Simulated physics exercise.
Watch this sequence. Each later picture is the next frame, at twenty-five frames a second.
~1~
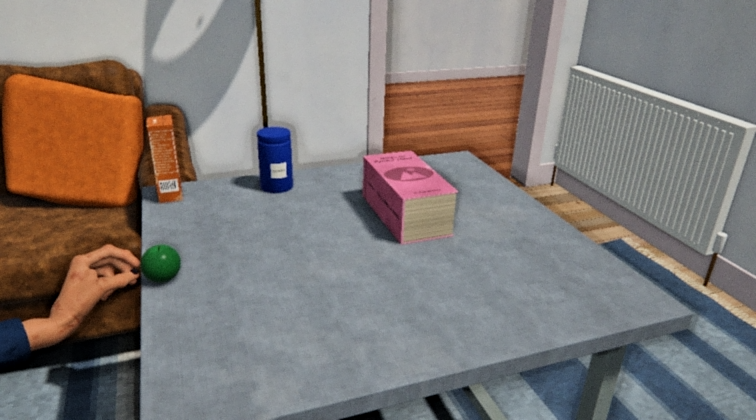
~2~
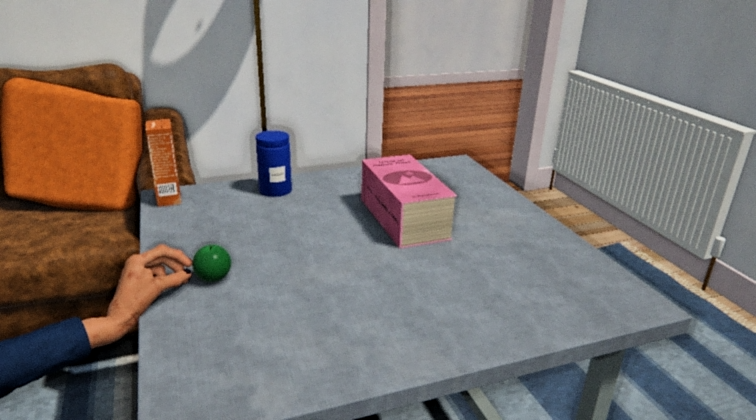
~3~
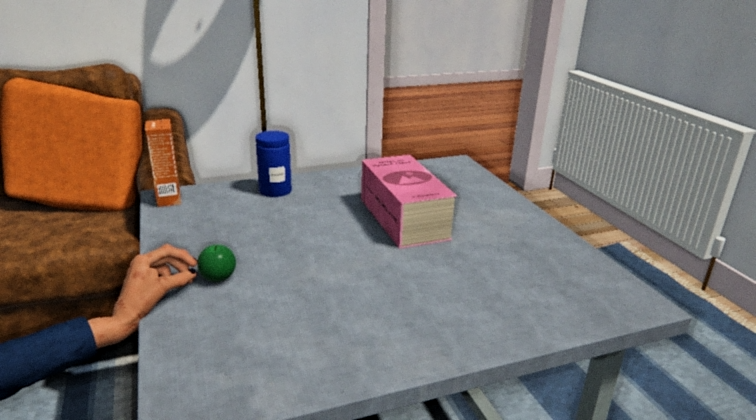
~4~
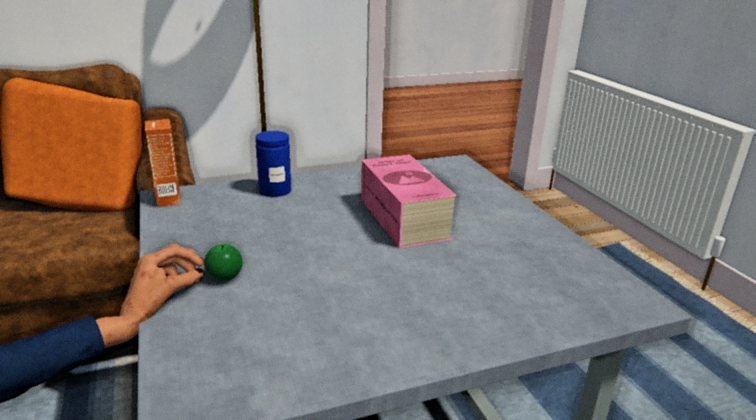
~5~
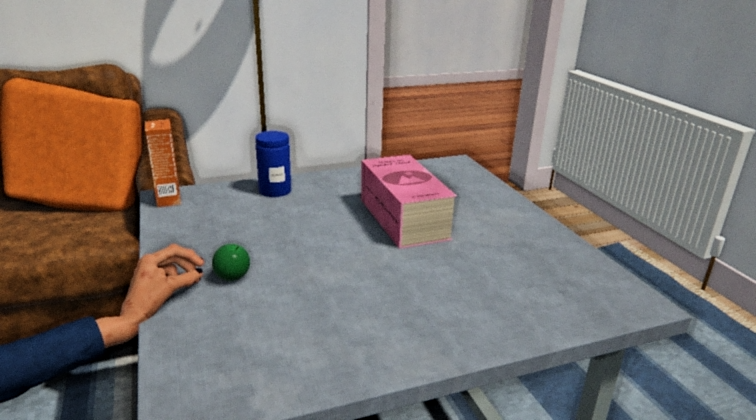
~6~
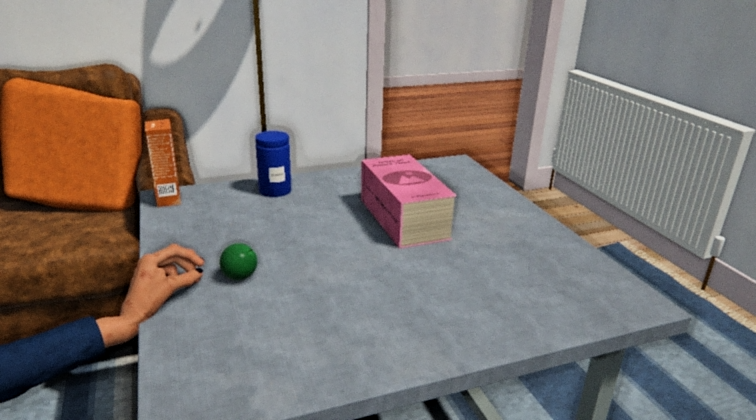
A hand moves a green apple right across the table, and it rolls slightly away.
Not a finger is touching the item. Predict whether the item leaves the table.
It never leaves the table.
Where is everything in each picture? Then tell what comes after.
In the first frame, under the hand; green apple (160, 263).
In the second frame, under the hand; green apple (212, 263).
In the third frame, under the hand; green apple (216, 263).
In the fourth frame, green apple (223, 262).
In the fifth frame, green apple (231, 262).
In the sixth frame, green apple (238, 262) rolled a little.
Then, 0.10 s after the last picture, green apple rolled about its own width near (256, 260).
Then, 0.40 s after the last picture, green apple rolled well along near (299, 257).
Then, 0.60 s after the last picture, green apple rolled well along near (319, 256).
Then, 0.90 s after the last picture, green apple rolled well along near (339, 254).
At rest, moved from the start, green apple. Seen from the same camera at the end, green apple near (347, 254).
